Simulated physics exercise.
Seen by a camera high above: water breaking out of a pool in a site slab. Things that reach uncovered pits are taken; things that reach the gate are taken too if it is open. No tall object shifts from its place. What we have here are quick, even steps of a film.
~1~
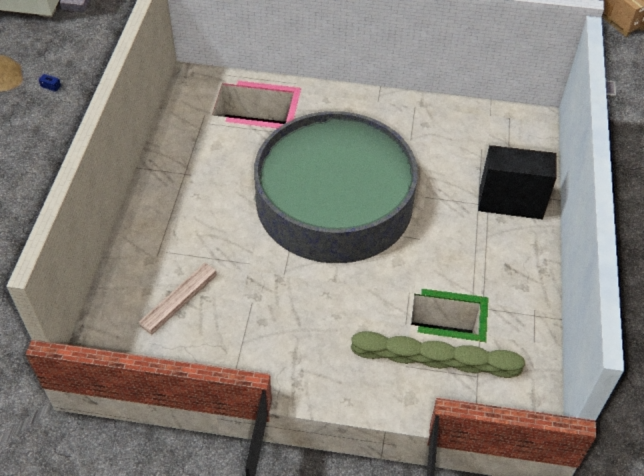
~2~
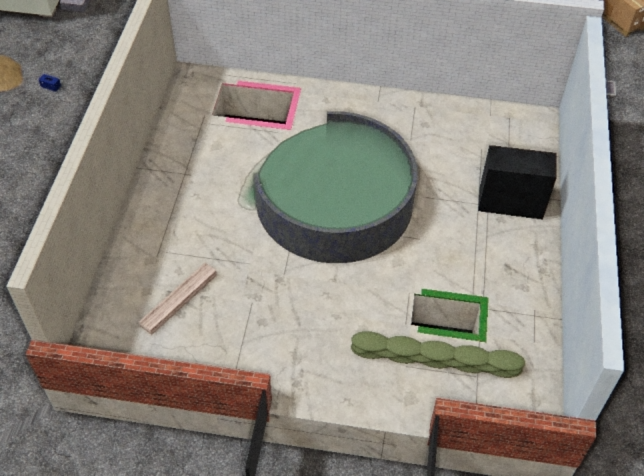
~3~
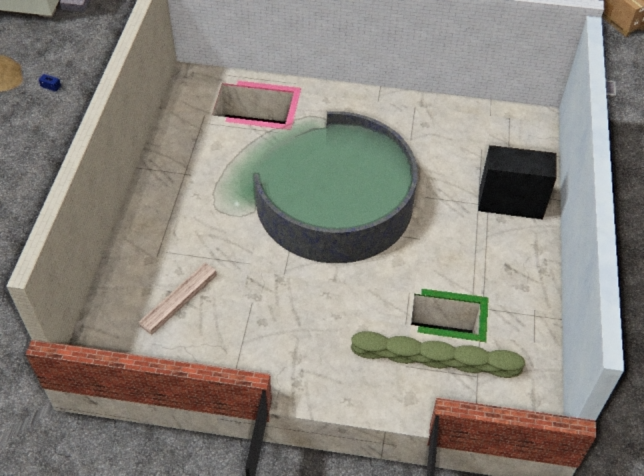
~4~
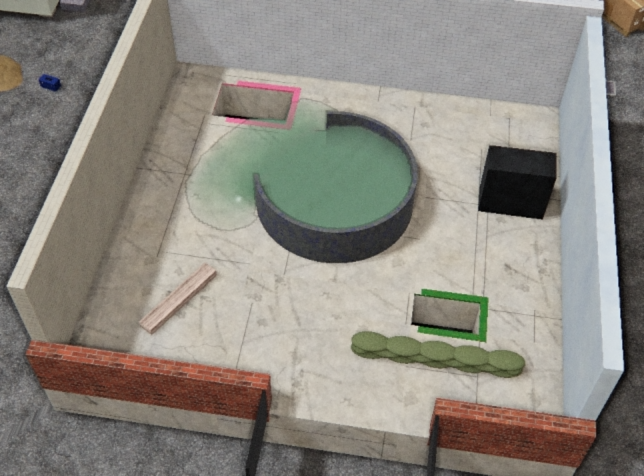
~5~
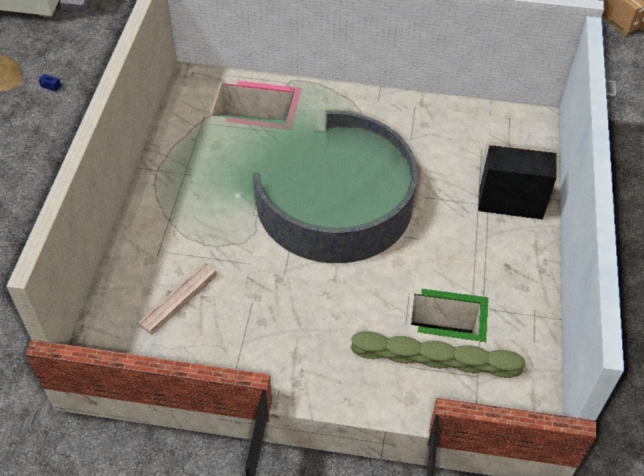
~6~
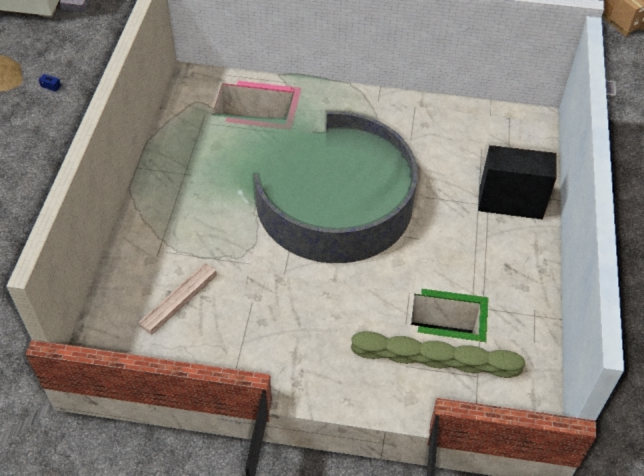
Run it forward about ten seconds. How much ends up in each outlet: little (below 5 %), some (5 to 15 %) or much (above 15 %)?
Outlet by outlet: Gate - little, pink pit - much, green pit - little.
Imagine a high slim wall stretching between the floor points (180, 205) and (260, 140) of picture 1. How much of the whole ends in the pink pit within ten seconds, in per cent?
Pink: 40 %.
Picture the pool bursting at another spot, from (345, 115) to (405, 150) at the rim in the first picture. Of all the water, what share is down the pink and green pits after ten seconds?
Roughly, in per cent: Pink 20, green 10.
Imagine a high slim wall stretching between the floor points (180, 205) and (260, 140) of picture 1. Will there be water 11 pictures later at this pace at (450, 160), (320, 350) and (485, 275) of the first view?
Taking the three spots in the order asked, they are bone-dry, bone-dry and bone-dry.
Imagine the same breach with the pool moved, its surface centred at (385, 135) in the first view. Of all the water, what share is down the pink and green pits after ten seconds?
I'd say the pink pit takes 65 % while the green pit takes 0 %.
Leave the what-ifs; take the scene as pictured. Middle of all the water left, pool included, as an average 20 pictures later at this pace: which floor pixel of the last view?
Centre of mass: Roughly (257, 174).
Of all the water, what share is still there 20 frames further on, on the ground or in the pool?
I'd say roughly 68 percent.
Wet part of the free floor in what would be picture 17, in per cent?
Near 30 in a hundred.
A moment on, water covers 20 % of the floor; the gate 0 %, the pink pit 10 %, the green pit 0 %.
Next, water covers 30 % of the floor; the gate 0 %, the pink pit 19 %, the green pit 0 %.
Then, water covers 40 % of the floor; the gate 0 %, the pink pit 33 %, the green pit 0 %.
Later, water covers 65 % of the floor; the gate 0 %, the pink pit 48 %, the green pit 0 %.
In the end, water covers 75 % of the floor; the gate 0 %, the pink pit 58 %, the green pit 1 %.
